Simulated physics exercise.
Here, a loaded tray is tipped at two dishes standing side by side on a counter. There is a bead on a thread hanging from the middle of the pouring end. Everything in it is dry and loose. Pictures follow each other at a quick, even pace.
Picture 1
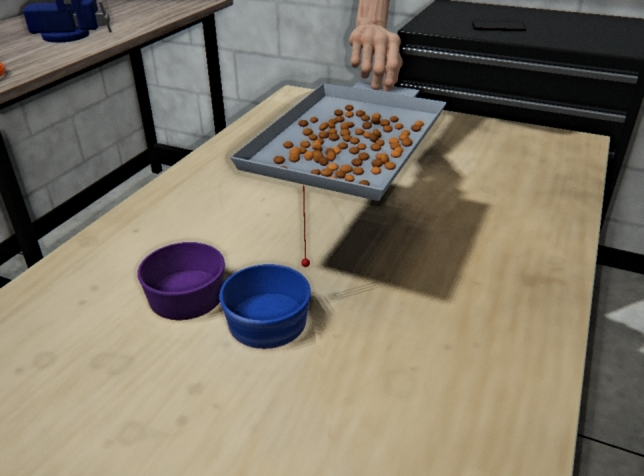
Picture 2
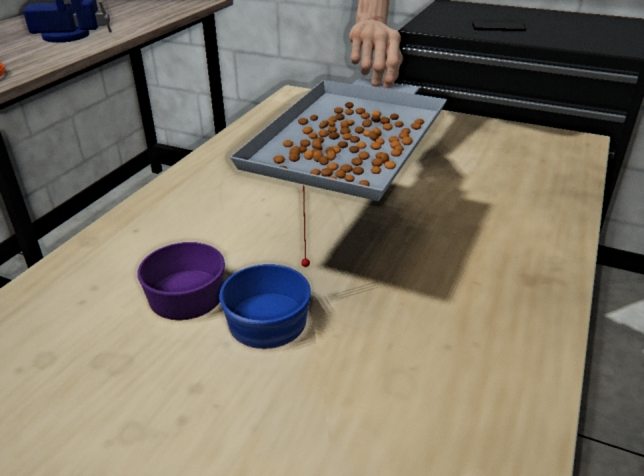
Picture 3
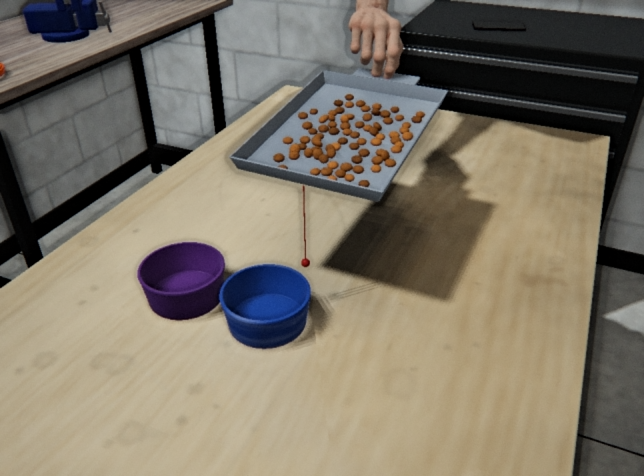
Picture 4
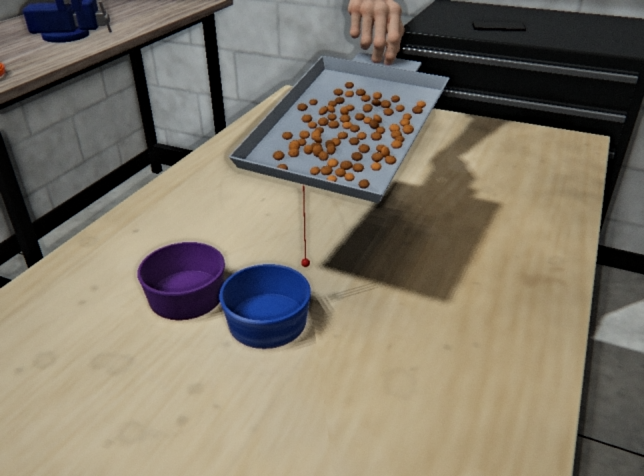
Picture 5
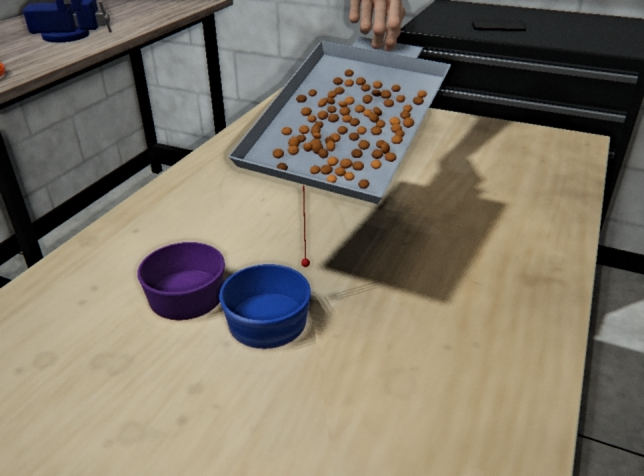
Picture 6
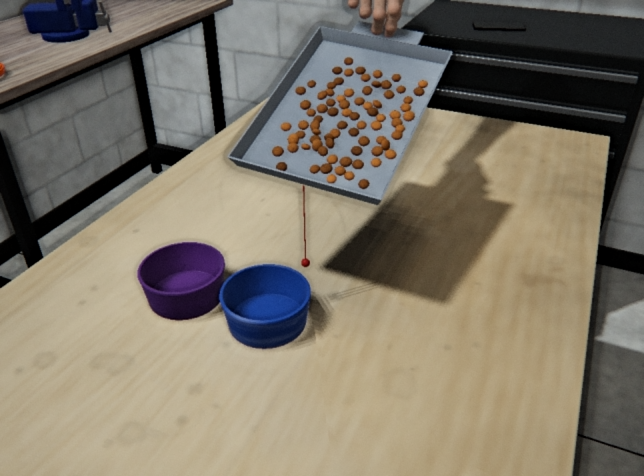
In this clip, a hand holds a gray tray of small brown pieces above a wooden table with a purple bowl and a blue bowl, then raises the tray's far end, gradually steepening its tilt toward the viewer.
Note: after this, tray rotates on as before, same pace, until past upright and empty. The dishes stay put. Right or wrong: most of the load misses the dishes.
Right, the dishes get under half.
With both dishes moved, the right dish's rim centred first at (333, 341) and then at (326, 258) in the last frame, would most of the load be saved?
Well, a minority share the first time and a minority share the next.
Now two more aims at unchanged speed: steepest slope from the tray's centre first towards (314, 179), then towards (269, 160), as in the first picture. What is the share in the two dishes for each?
The first try yields 50 percent and the second 20 percent.
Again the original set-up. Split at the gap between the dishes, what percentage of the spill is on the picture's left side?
0 per cent, roughly.
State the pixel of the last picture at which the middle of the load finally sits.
Somewhere close to (326, 342) in the last picture.
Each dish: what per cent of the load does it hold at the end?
Left dish near 0 in a hundred; right dish near 30.
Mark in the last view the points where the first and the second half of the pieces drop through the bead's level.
Half one: (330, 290), half two: (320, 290).
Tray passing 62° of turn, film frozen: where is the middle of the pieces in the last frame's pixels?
The middle of the load sits near (335, 177).
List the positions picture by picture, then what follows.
Corners of the pouring end at (237, 156) and (379, 186), level; middle of the load at (355, 141), bits of cat kibble; left dish at (159, 303); right dish at (244, 331); bead on its thread at (306, 263), in the first frame.
Corners of the pouring end at (237, 156) and (379, 186), level; middle of the load at (355, 139), in the second frame.
Corners of the pouring end at (236, 155) and (379, 188), tipped barely, lowest at the right corner; middle of the load at (355, 135), in the third frame.
Corners of the pouring end at (236, 155) and (379, 190), tipped a little, lowest at the right corner; middle of the load at (355, 129), in the fourth frame.
Corners of the pouring end at (235, 155) and (378, 192), tipped a little, lowest at the right corner; middle of the load at (355, 122), in the fifth frame.
Corners of the pouring end at (235, 155) and (378, 194), tipped clearly, lowest at the right corner; middle of the load at (355, 116); left dish at (159, 303); right dish at (244, 331), in the sixth frame.
Soon after the last picture, tray tipped steeply; most on the tray; a small part in the air.
A little later, tray tipped past a quarter turn; about a quarter on the tray; a small part in the right dish; about a third outside both; about a quarter in the air.
Later still, tray tipped past a quarter turn; about a quarter in the right dish; about two thirds outside both.
At rest, tray tipped past a quarter turn; about a quarter in the right dish; none in the left dish; about two thirds outside both.
